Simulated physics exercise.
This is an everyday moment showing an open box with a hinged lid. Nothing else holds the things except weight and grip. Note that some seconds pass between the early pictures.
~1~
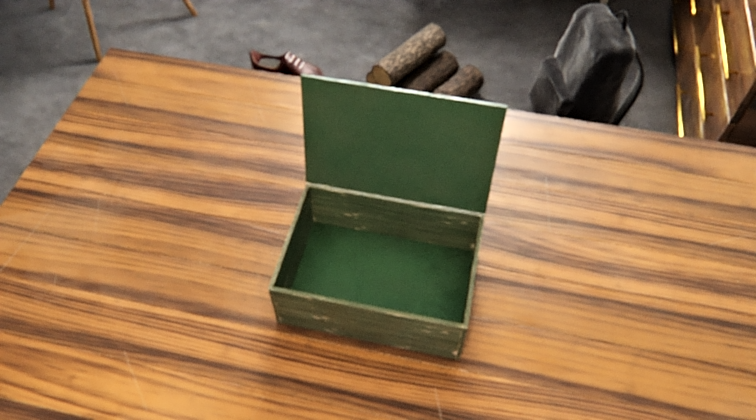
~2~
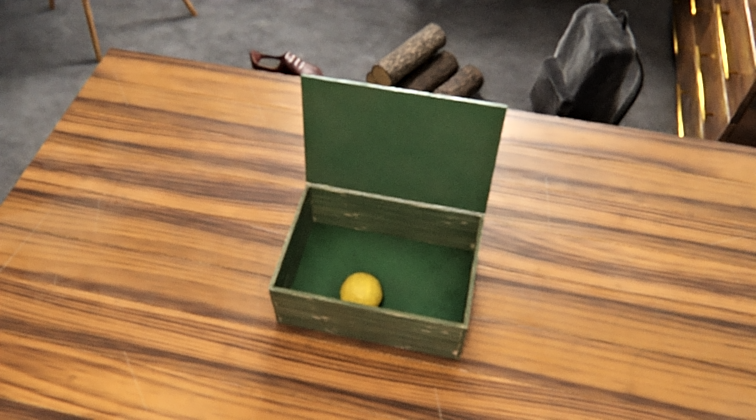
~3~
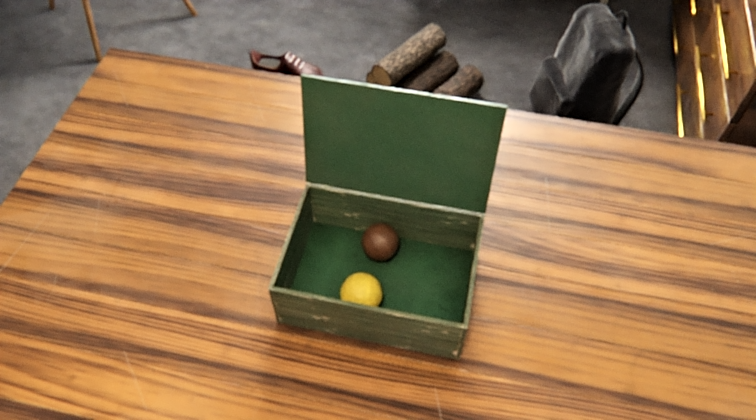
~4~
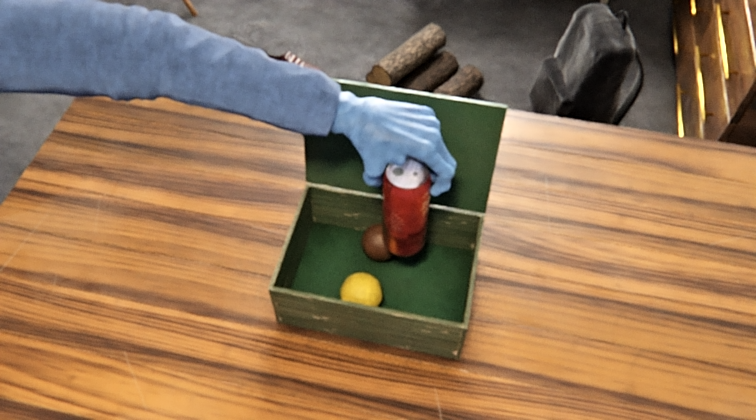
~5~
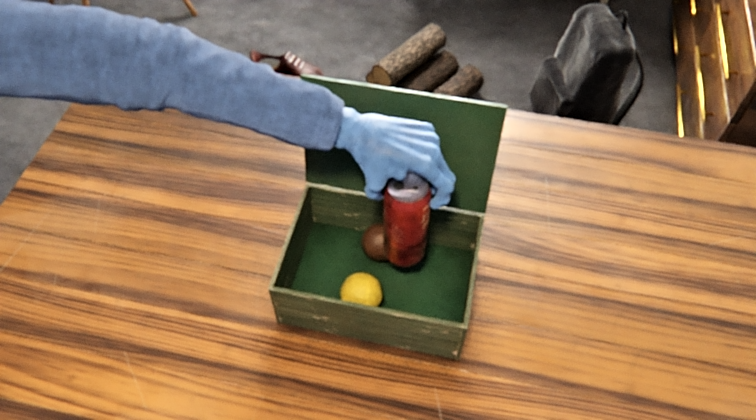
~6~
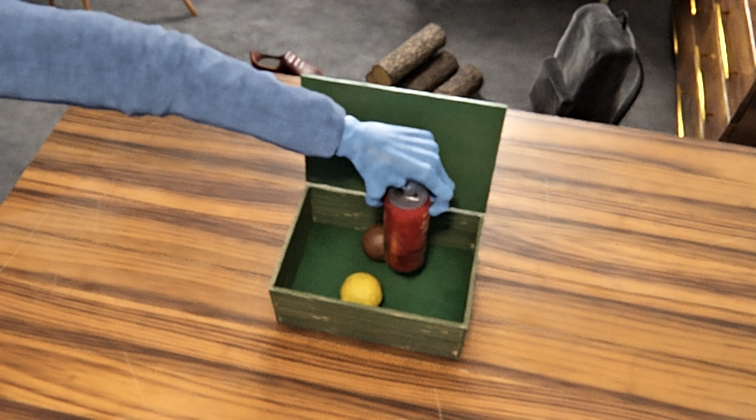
Yellow ball, then brown ball appearing in an open green box, before a blue-gloved hand lowers a red can inside.
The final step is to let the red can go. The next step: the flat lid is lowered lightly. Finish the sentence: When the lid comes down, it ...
When the lid comes down, it stops short of the rim.
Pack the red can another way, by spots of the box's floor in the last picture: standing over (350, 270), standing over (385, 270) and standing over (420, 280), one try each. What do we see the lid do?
The first time the lid can't shut, the second time it goes down fully, and the third time it can't shut.
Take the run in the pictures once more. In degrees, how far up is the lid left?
Angle: About 25°.
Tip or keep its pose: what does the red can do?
Looking at the last picture, it sits at an angle.
Then, 0.50 s past the last view, red can rocked 14° from its first pose near (415, 262).
Then, 1.20 s past the last view, lid starting down; red can displaced about its own width near (408, 256).
Then, 1.60 s past the last view, lid 57° above the rim; red can displaced about its own width near (407, 255); brown lemon displaced a little.
Then, 2.40 s past the last view, lid 31° above the rim; red can rocked 25° from its first pose near (402, 274); brown lemon displaced a little.
Finally, lid 23° above the rim; down or leaning hard in the box, red can; the other 2 still in place. Final places as the last picture's camera would see them, red can near (399, 284).
